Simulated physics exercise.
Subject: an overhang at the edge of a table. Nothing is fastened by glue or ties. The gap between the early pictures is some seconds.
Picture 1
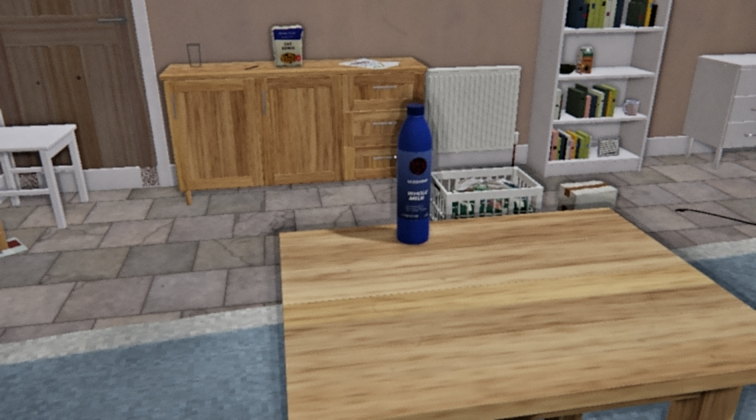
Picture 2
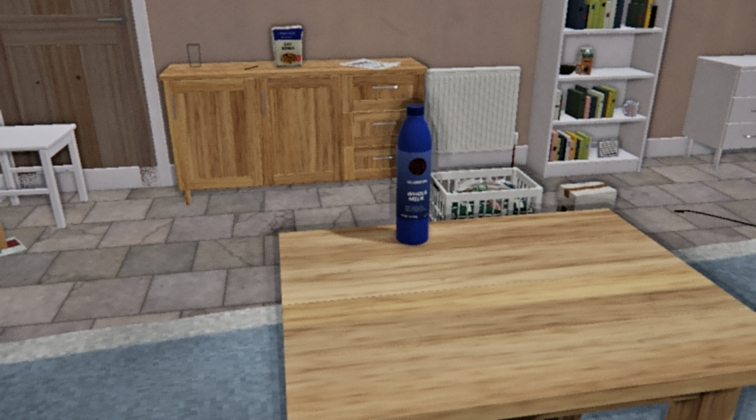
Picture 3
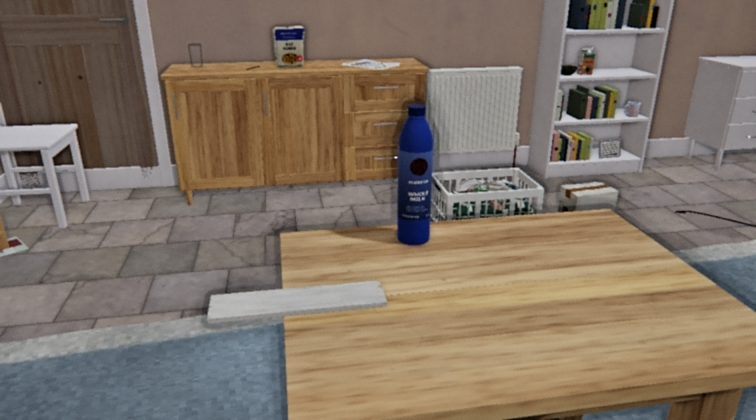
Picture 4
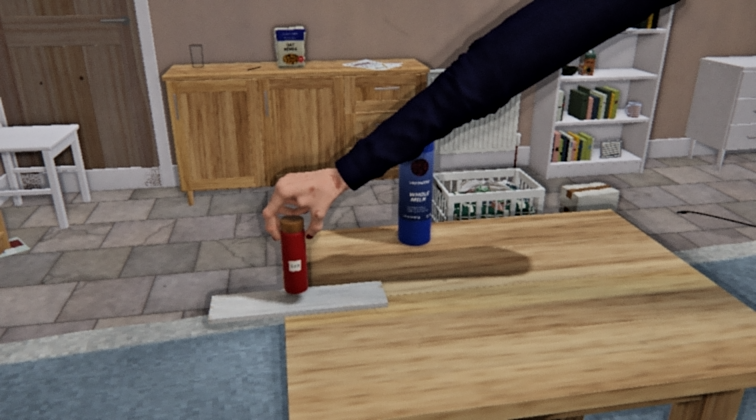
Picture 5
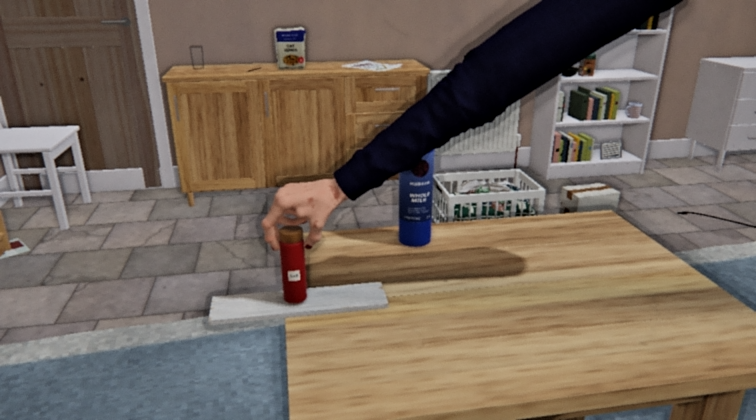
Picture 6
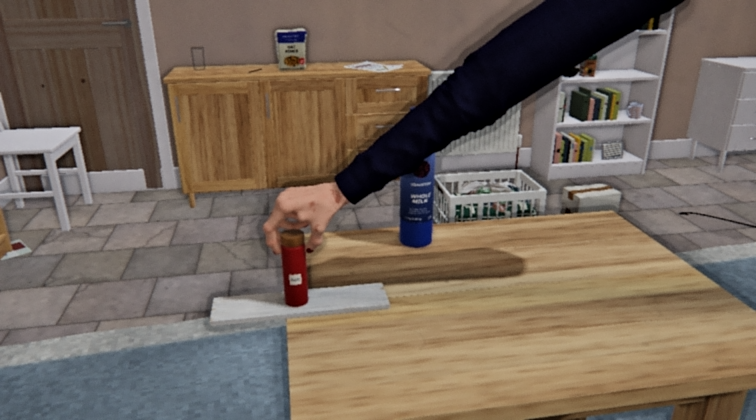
In a room with a wooden table holding a blue bottle, a pale board appears jutting past the table's left edge, then a hand lowers a red shaker onto its overhanging part and keeps hold of it.
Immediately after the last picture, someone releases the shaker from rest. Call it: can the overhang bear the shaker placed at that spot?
It can.
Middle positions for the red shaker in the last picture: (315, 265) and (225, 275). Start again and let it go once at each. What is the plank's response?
It remains balanced the first time and falls the second time.
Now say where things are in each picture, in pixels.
In the first picture, the last thing is not in view yet; blue bottle (414, 175).
In the second picture, the last thing is not in view yet; blue bottle (414, 176).
In the third picture, the last thing is not in view yet; blue bottle (415, 176).
The fourth picture shows on its way; red shaker (294, 255); blue bottle (416, 176).
The fifth picture shows in place under the hand; red shaker (293, 264); blue bottle (416, 177).
The sixth picture shows in place under the hand; red shaker (295, 268); blue bottle (417, 178).
Then, 0.80 s on from there, no change.
Then, 1.70 s on from there, red shaker resting near (295, 269).
In the end, all 3 unmoved. At the end, from the last picture's camera, red shaker near (295, 268). The plank holds.
